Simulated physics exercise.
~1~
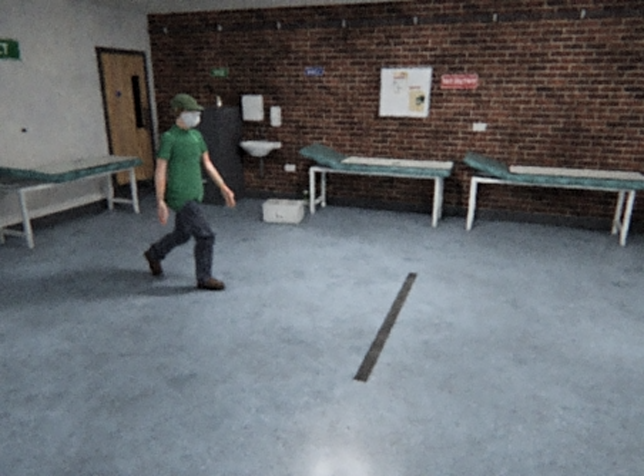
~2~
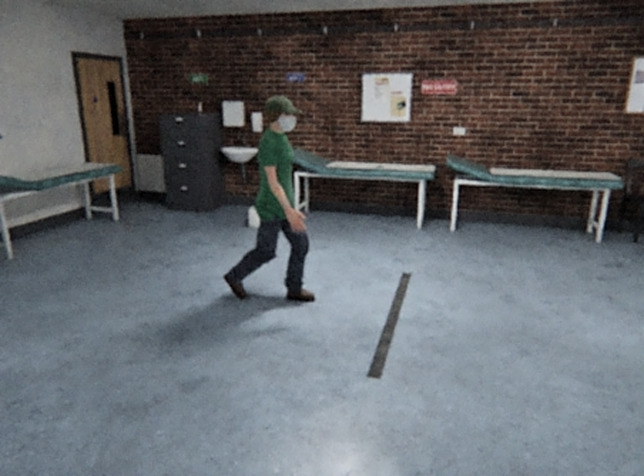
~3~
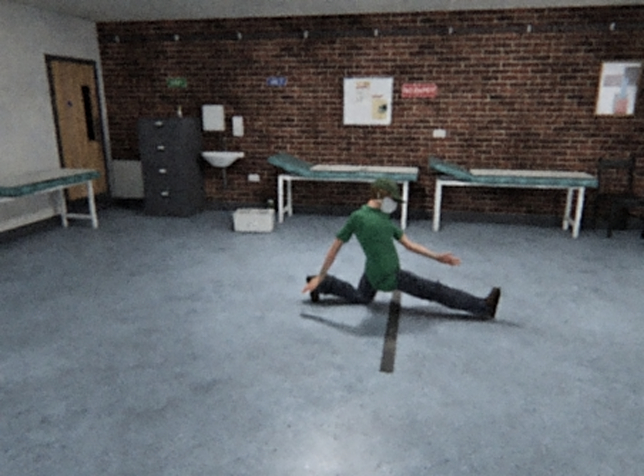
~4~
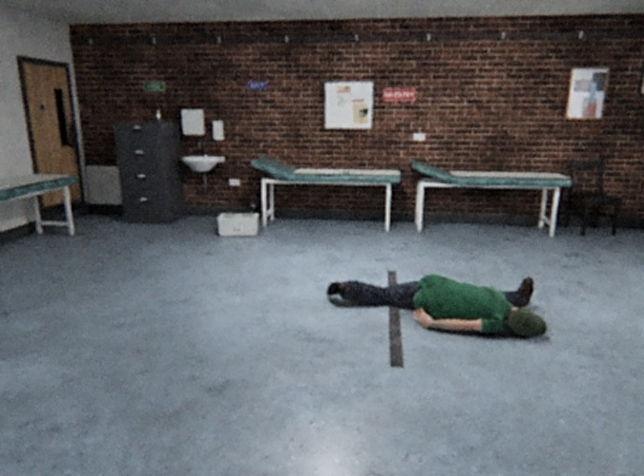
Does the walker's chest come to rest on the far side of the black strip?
Yes, the walker ends up lying across the strip with the chest beyond it, to the right.
